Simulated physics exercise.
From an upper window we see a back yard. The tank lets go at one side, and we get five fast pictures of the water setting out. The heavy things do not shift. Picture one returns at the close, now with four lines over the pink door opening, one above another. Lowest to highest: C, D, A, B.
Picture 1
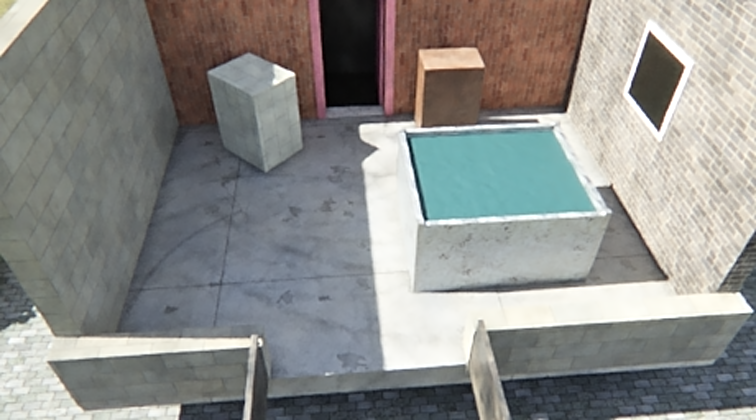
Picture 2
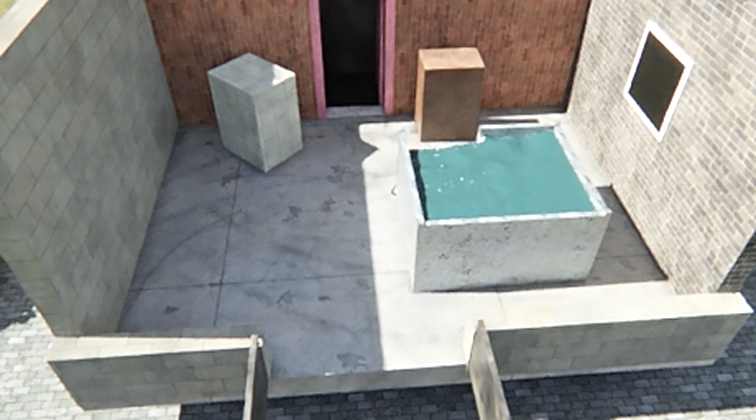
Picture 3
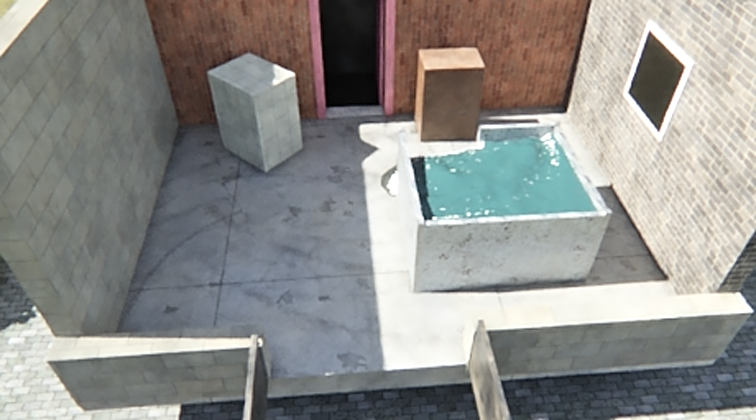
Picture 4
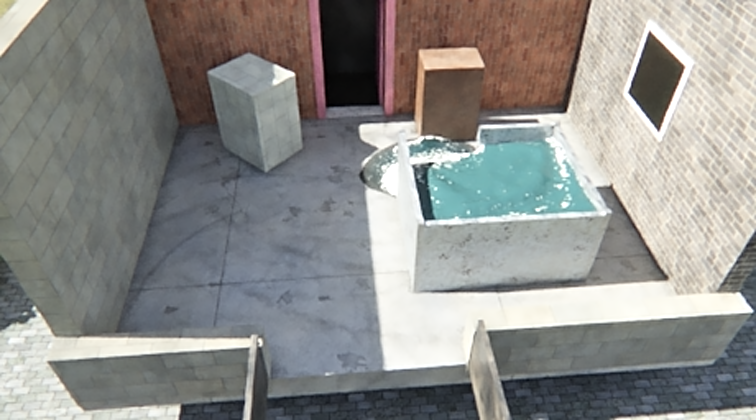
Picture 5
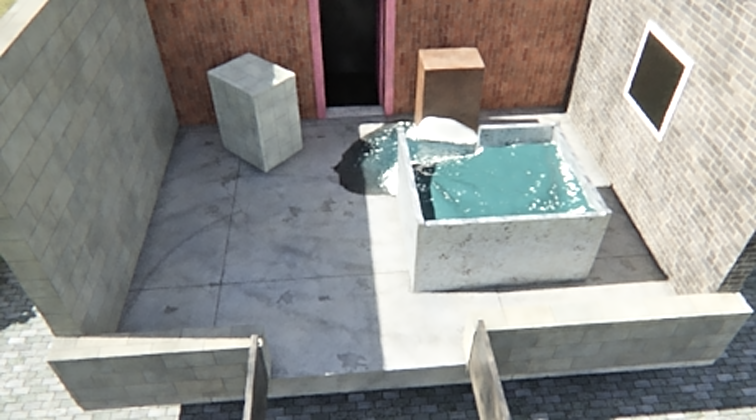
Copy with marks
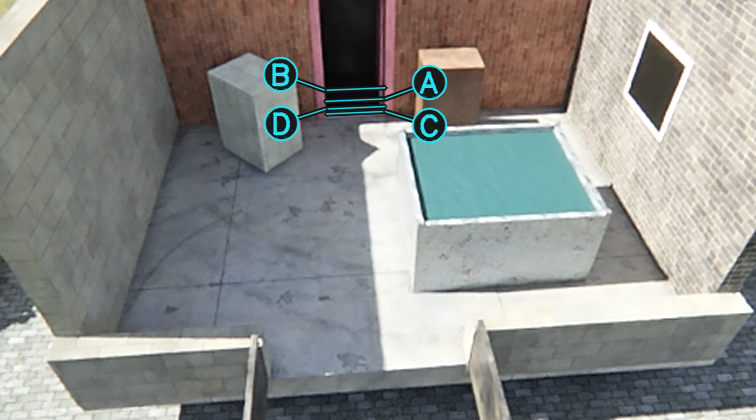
A tank of green water sat still in a walled back yard, then its surface churned and dropped as water poured out at the back left, spreading over the ground toward the pink doorway.
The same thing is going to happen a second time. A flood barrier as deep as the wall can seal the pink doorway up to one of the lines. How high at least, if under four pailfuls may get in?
That is mark B.
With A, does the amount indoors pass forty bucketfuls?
No, it does not.
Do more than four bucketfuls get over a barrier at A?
Yes.
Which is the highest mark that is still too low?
It is A.
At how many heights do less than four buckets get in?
One of them.
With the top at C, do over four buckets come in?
Yes.
On the marked copy, A at (355, 100); B at (355, 89); C at (355, 112); D at (355, 107); from the bottom up C, D, A, B.
For mark A, about 13 bucketfuls get in.
For mark B, a bucket or two gets in.
For mark C, dozens of bucketfuls pour in.
For mark D, dozens of bucketfuls pour in.
